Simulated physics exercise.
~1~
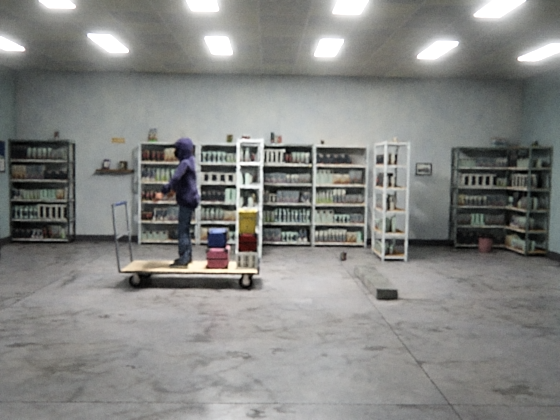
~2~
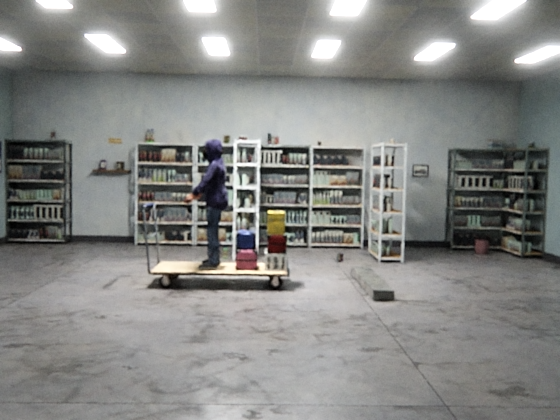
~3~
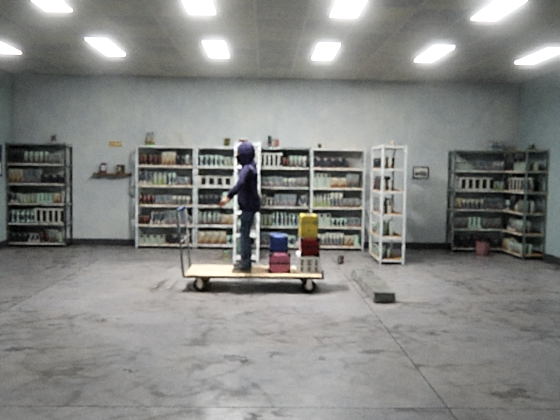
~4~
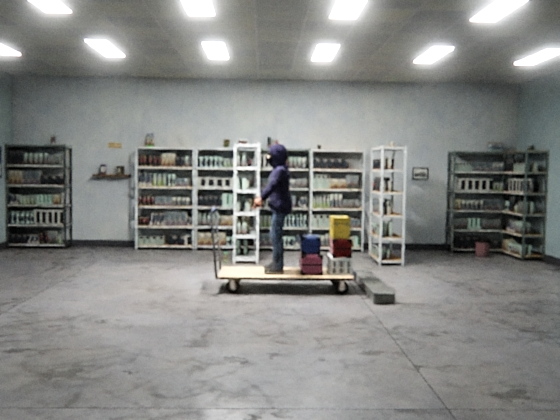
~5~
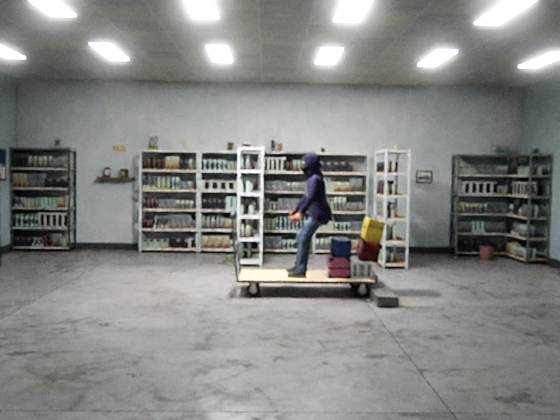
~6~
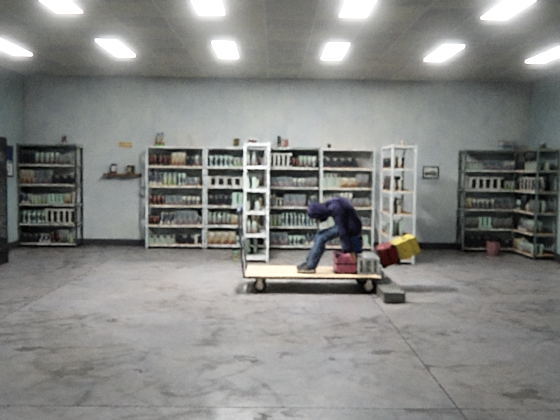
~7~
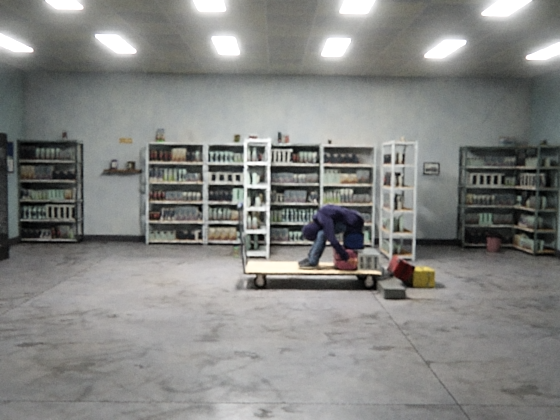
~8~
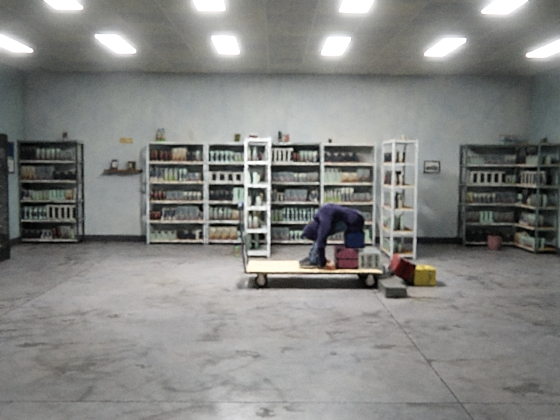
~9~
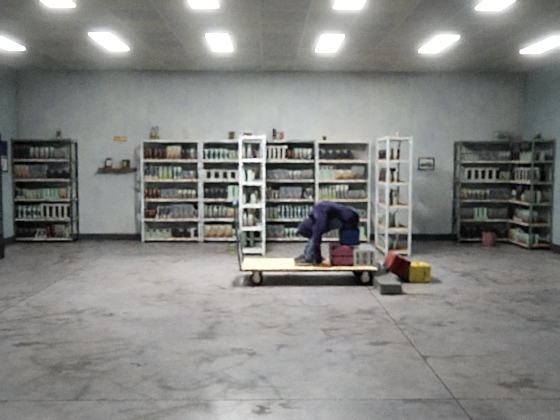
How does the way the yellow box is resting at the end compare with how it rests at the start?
At the start the yellow box stands upright on top of the load, and at the end it lies on its side on the floor beyond the trolley.
